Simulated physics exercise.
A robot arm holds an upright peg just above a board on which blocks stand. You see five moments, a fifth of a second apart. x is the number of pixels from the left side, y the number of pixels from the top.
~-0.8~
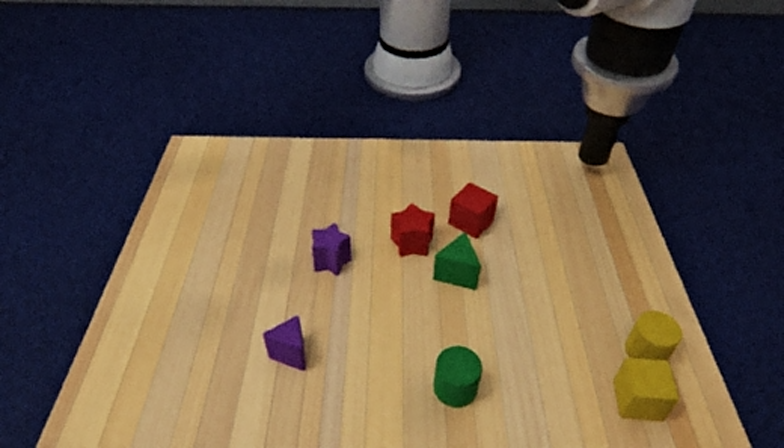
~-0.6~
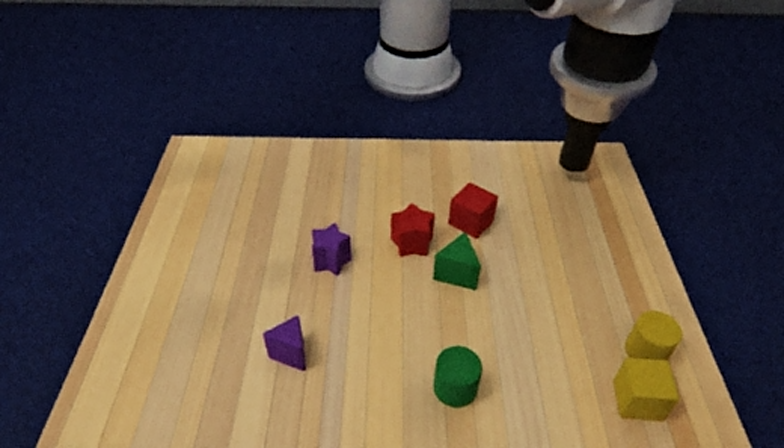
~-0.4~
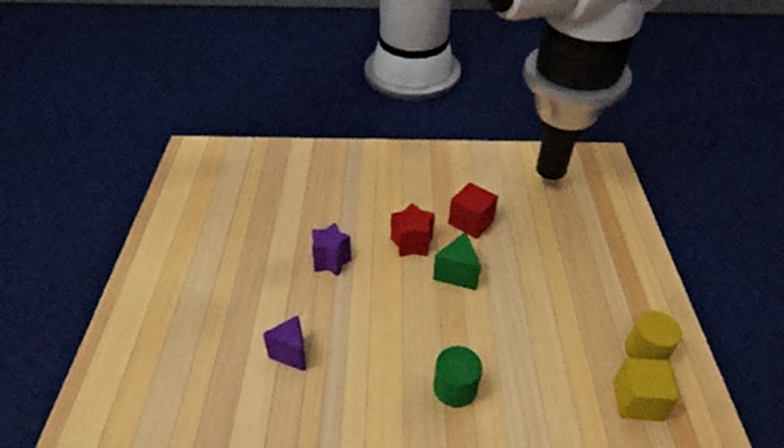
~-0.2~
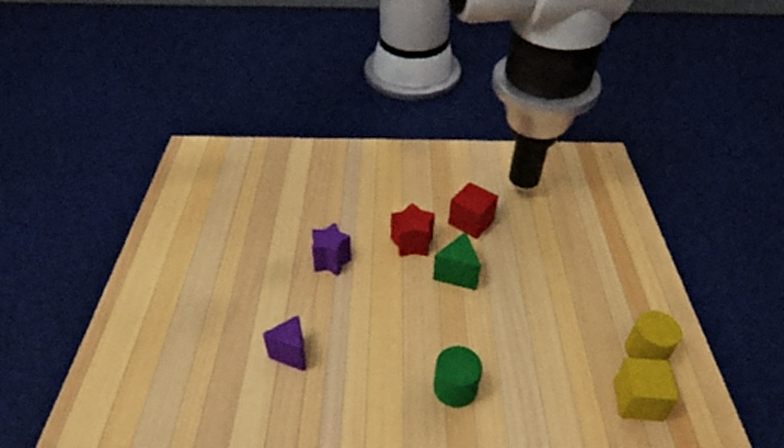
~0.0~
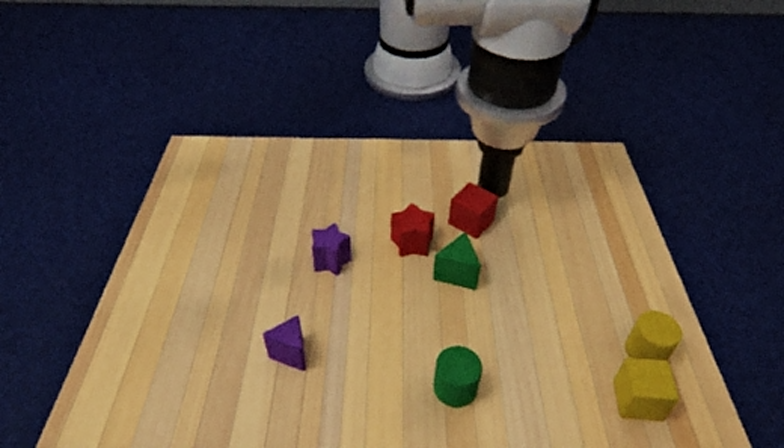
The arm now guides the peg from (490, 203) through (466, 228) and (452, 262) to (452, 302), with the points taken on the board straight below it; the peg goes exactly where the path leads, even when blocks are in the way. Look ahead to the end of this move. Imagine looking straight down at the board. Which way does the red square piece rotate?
It spins with the clock.
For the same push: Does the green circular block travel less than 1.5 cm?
My answer is yes.
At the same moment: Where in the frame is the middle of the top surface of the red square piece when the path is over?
I predict (416, 261).
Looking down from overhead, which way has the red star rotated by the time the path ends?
The block spins clockwise.
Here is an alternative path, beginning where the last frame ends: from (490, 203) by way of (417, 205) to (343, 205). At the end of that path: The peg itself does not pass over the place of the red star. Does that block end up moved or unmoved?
Once the path is done, it remains where it sat before.
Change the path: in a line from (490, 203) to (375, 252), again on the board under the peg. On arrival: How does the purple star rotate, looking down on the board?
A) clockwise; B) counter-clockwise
A
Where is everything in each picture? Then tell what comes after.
The first frame shows tip of the peg at (593, 157), middles of tops, red star at (414, 218), green circular block at (459, 365), green triangle at (460, 250), red square piece at (475, 197).
The second frame shows peg at (574, 163), nothing pushed.
The third frame shows peg at (551, 170), nothing pushed.
The fourth frame shows peg at (524, 179), nothing pushed.
The fifth frame shows peg at (493, 188), red star at (414, 218), green circular block at (459, 365), green triangle at (460, 250), red square piece at (475, 197).
What follows on the original path. One third of the way, peg at (468, 215); red star at (408, 219); green triangle at (461, 253); red square piece at (449, 224).
Two thirds of the way, peg at (454, 249); red star at (402, 222), turned 25° clockwise; green triangle at (466, 264), turned 15° clockwise; red square piece at (423, 251), turned 25° clockwise.
At the end, peg at (454, 288); red star at (402, 222), turned 25° clockwise; green circular block unmoved; green triangle at (480, 300); red square piece at (416, 261), turned 55° clockwise.
